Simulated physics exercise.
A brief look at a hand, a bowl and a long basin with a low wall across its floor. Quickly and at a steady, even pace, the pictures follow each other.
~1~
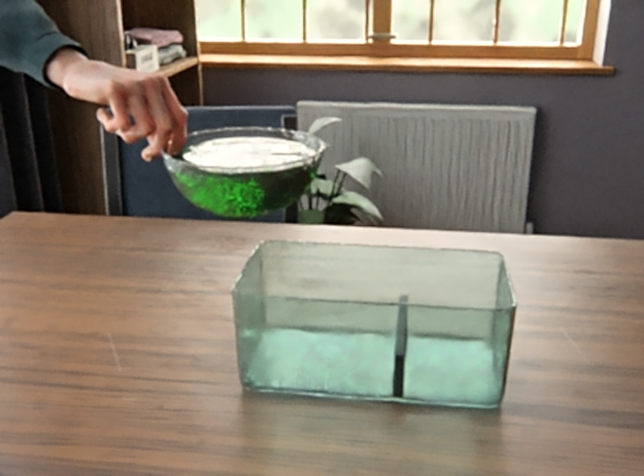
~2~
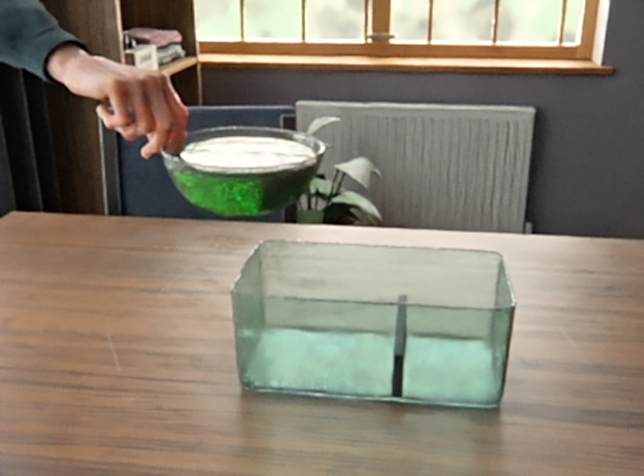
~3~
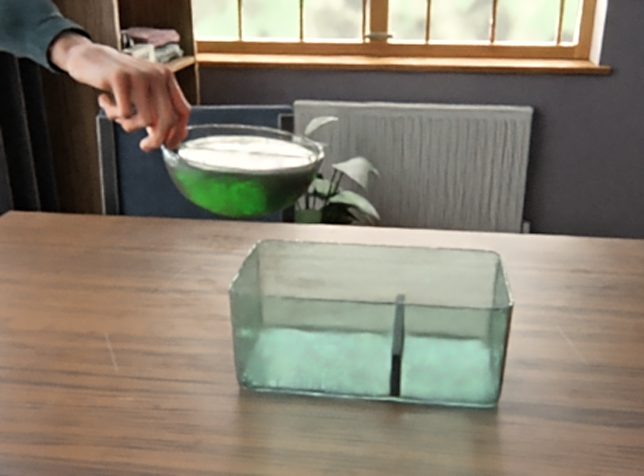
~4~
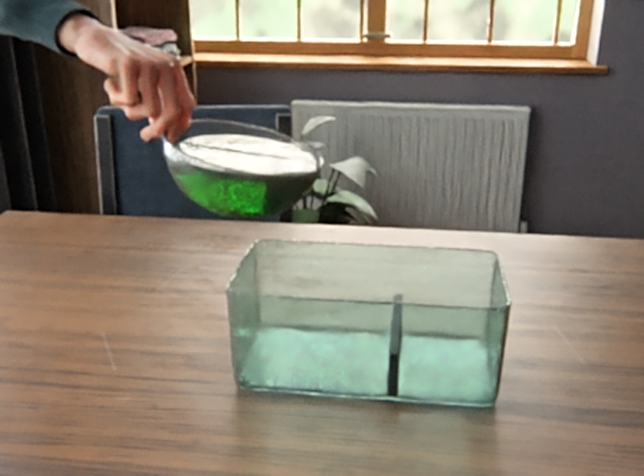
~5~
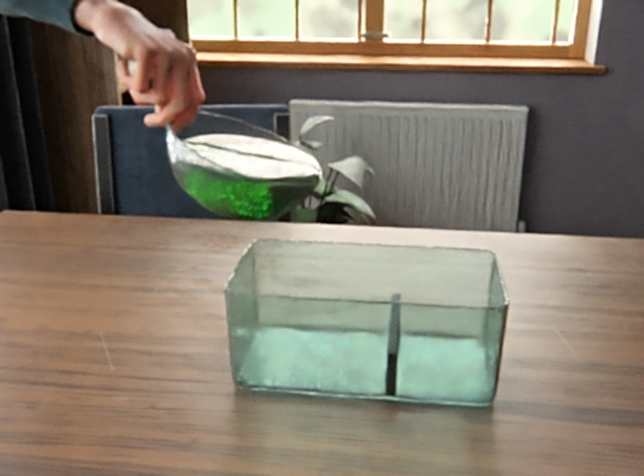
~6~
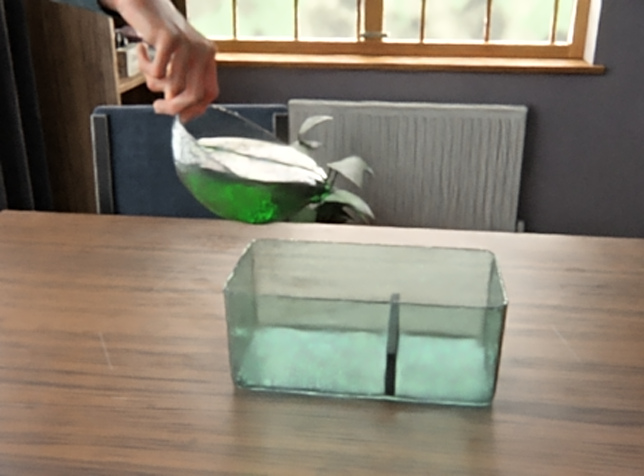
A hand holds a clear glass bowl of green liquid nearly level above a wooden table, up and to the left of a long glass basin with a low dark divider. The hand then rises and moves right, tilting the bowl steadily further so its right rim dips toward the basin.
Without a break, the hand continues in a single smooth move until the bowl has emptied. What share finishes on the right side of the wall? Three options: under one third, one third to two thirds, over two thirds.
Answer: Under one third.
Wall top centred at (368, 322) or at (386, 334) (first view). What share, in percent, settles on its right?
Case 1: 35 %; case 2: 25 %.
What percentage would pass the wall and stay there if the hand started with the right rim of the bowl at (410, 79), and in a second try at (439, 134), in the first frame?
Estimate, in order: 70 and 80 per cent.
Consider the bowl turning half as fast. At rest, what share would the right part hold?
It works out near 5 %.
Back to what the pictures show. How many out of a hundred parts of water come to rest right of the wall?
Close to 10 in a hundred.
A moment on, the bowl is tipped on its side and 8 per cent is still to pour, 69 is left of the wall and 0 right of it.
Next, the bowl is tipped right over and 0 per cent is still to pour, 85 is left of the wall and 2 right of it.
Then the bowl is tipped right over and 0 per cent is still to pour, 80 is left of the wall and 11 right of it.
Later the bowl is tipped right over and 0 per cent is still to pour, 80 is left of the wall and 11 right of it.
In the end 80 per cent lies left of the wall, 11 right of it and 9 outside.
